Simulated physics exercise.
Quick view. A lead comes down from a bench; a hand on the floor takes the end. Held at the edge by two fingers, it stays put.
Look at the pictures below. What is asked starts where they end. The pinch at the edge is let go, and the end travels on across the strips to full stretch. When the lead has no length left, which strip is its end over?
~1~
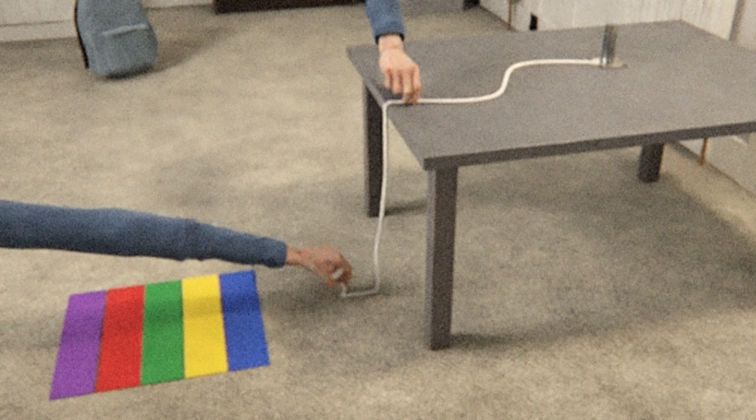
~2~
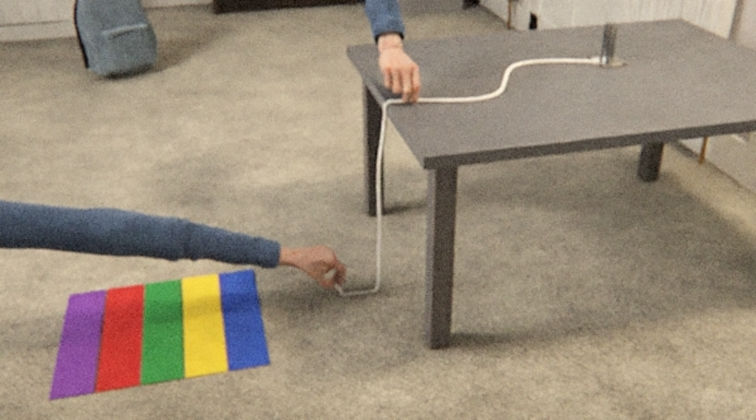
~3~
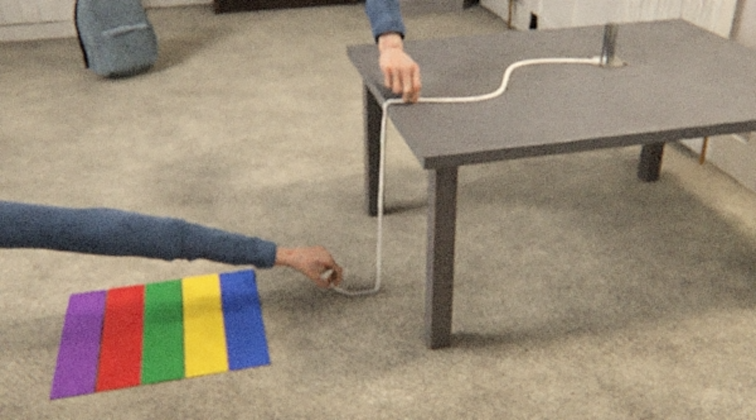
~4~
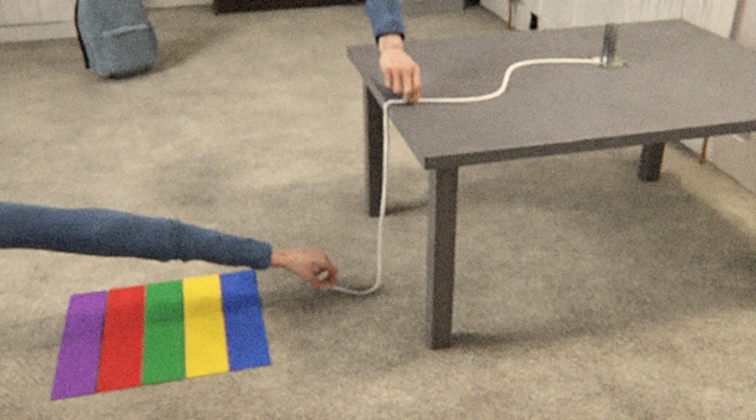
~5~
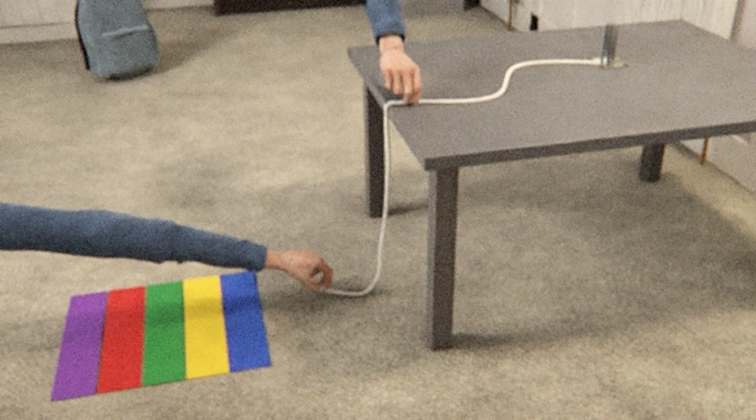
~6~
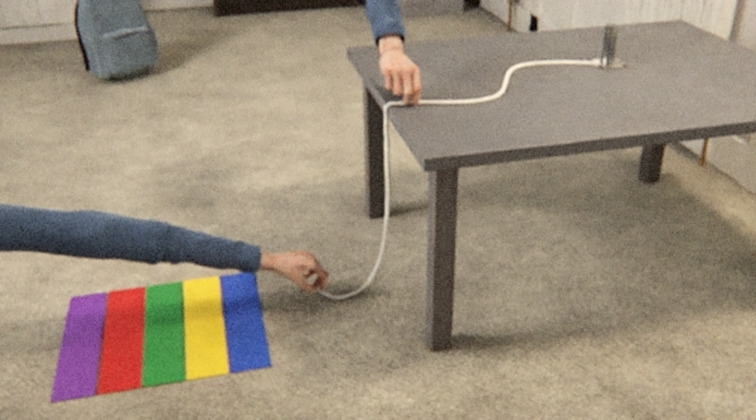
The green strip.
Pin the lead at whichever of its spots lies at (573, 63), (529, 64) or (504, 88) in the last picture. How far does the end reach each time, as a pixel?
(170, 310); (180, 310); (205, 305).
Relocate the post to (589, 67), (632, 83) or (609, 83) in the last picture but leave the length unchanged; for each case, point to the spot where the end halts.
In pixels, the answers are (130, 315), (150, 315) and (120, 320).
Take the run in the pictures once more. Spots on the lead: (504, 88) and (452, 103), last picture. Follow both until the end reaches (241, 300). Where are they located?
The two spots land somewhere near (469, 86) and (408, 100).
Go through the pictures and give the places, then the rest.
End (342, 284); blue (247, 348); yellow (205, 355); green (163, 361); red (119, 368); purple (75, 375), in the first frame.
End (336, 284); lead through (560, 61) (506, 76) (473, 100) (386, 111) (379, 195) (379, 266), in the second frame.
End (332, 285), in the third frame.
End (328, 286); lead through (560, 61) (507, 76) (474, 100) (386, 112) (385, 195) (380, 266), in the fourth frame.
End (323, 288), in the fifth frame.
End (317, 289); lead through (560, 63) (507, 78) (474, 102) (386, 113) (389, 197) (377, 267), in the sixth frame.
Soon after, end near (241, 300); over blue.
After that, end near (192, 307); over yellow.
At the stop, end near (162, 312); over green. It gets as far as the green strip.
